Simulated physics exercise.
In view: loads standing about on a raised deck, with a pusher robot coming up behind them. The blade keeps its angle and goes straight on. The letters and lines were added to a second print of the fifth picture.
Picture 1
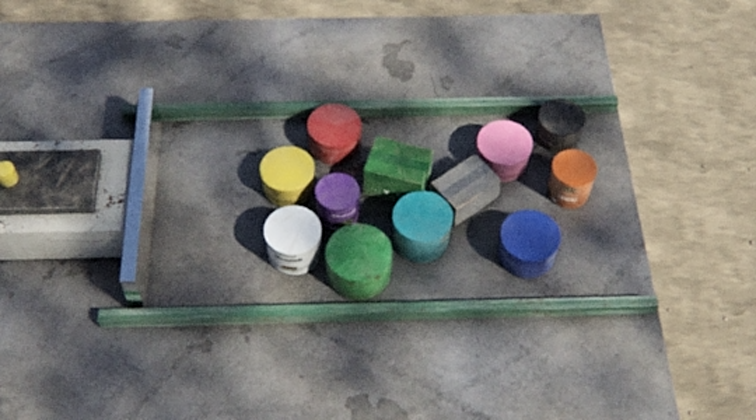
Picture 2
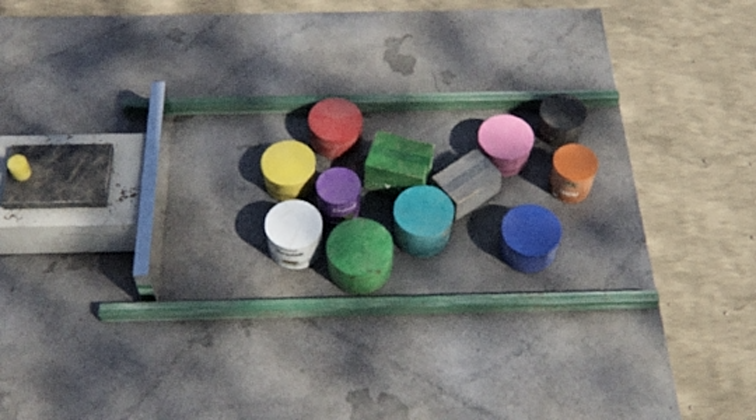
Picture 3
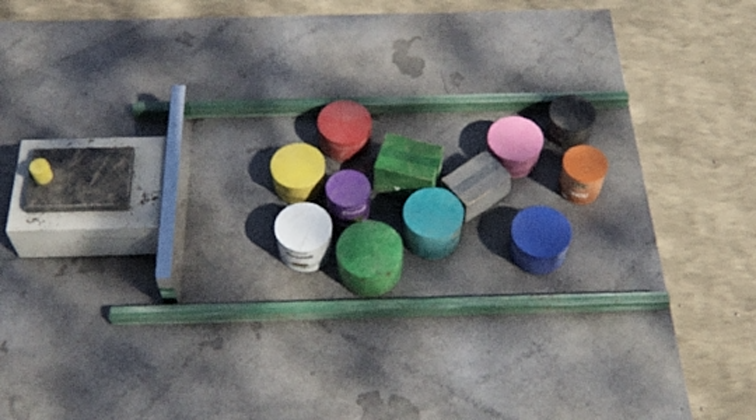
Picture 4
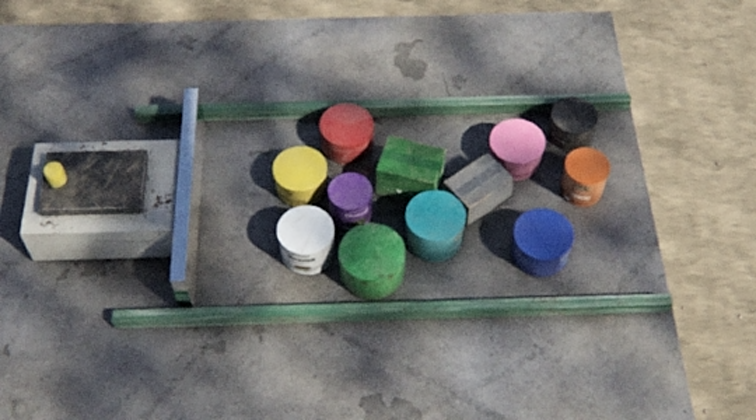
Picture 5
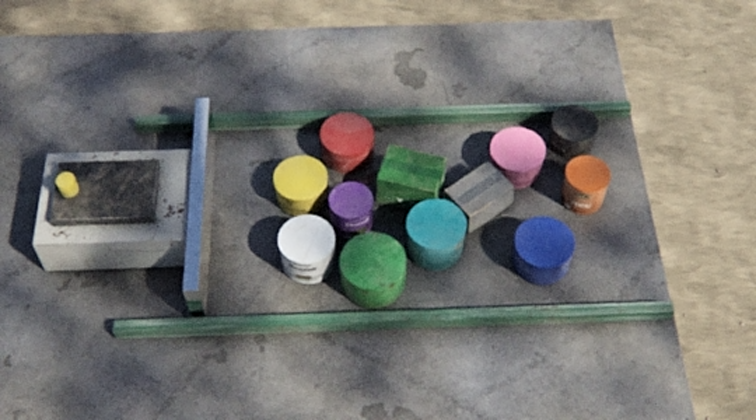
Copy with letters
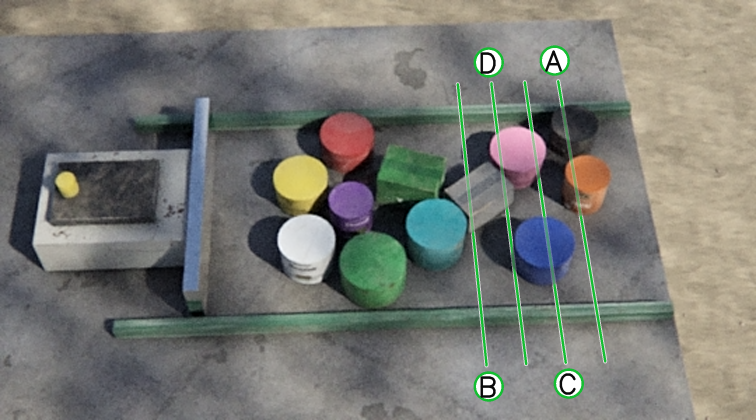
The video shows a white robot with a blue front bar moving slowly right between two green rails on a grey deck, approaching a group of colourful pails and blocks, which stay in place as the gap narrows.
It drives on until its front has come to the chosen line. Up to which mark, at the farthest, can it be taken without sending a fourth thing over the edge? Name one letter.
It can go as far as D.
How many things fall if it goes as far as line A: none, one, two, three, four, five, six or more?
In all, six or more.
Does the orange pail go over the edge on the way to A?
Yes.
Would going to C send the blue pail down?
By then, yes.
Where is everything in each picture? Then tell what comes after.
Yellow pail (288, 178); orange pail (572, 179); green box (398, 172), in the first frame.
Robot (66, 175); blue pail (530, 239), in the second frame.
Robot (89, 178); red canister (345, 131), in the third frame.
Robot (102, 181); grey parcel (477, 189), in the fourth frame.
Robot (114, 191); turquoise pail (436, 235); purple pail (351, 210); pink pail (516, 158), in the fifth frame.
On the marked copy, A at (580, 210); B at (471, 213); C at (544, 211); D at (507, 212).
With D. Early on, robot (226, 187); red canister (351, 140); green canister (398, 276).
Further on, robot (338, 184); black pail (595, 128); pink pail (550, 141).
At the end, robot (424, 181); black pail over the edge; orange pail over the edge; two fallen.
As for the rest, A drops seven; B is within the limit but short; C drops four.
